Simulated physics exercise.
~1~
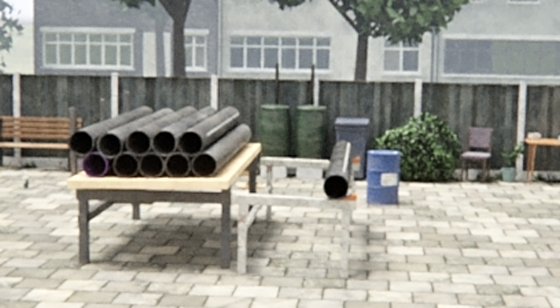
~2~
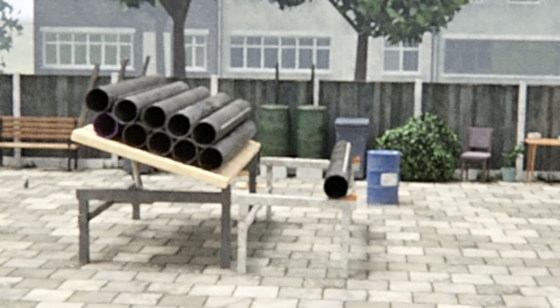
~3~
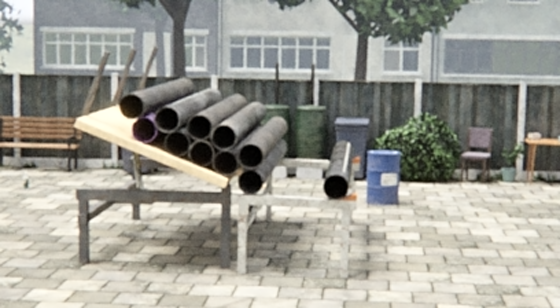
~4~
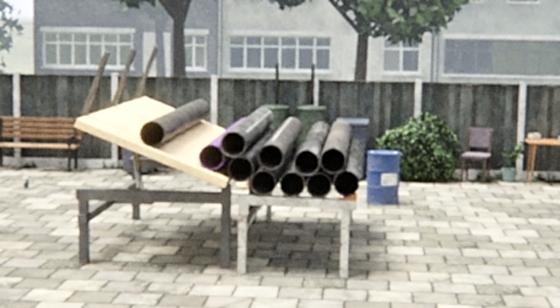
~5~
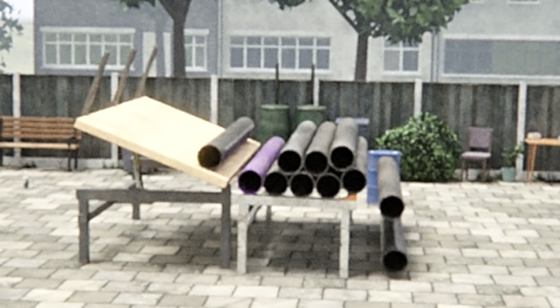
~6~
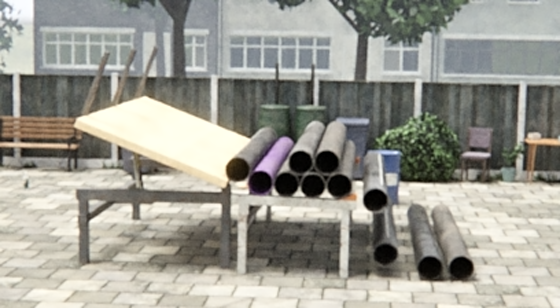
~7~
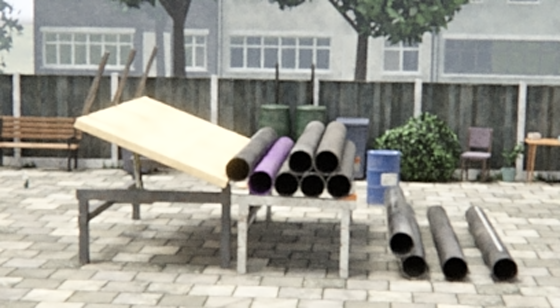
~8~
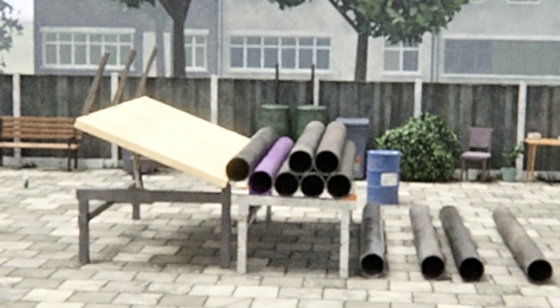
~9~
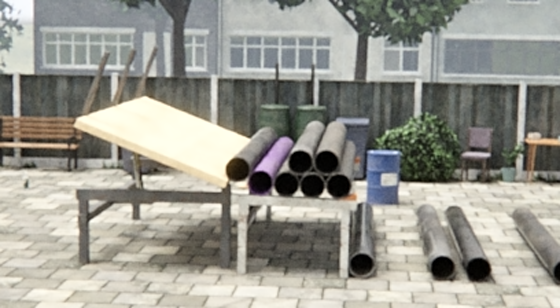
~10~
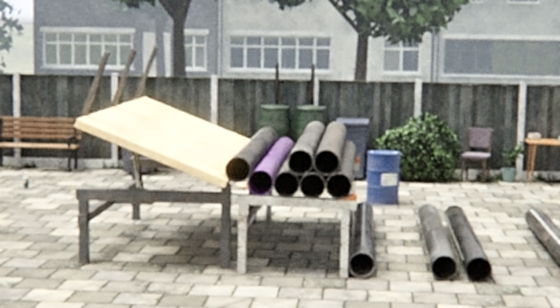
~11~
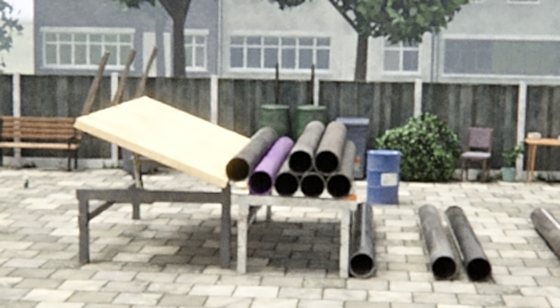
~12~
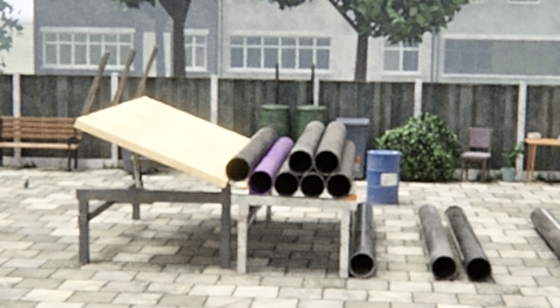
A wooden feed table stacked with dark steel pipes, their open ends facing the viewer, stands in a paved yard beside a low pale rack, with a fence, green barrels and a blue drum behind. One pipe is purple, at the lower left of the stack. The tabletop tilts up at its left side, and the pipes roll right onto the rack. Some spill over its far end, drop to the paving and spread out, one rolling out of view at the right. The purple pipe settles on the rack among the remaining dark ones, beside the empty, tilted tabletop.
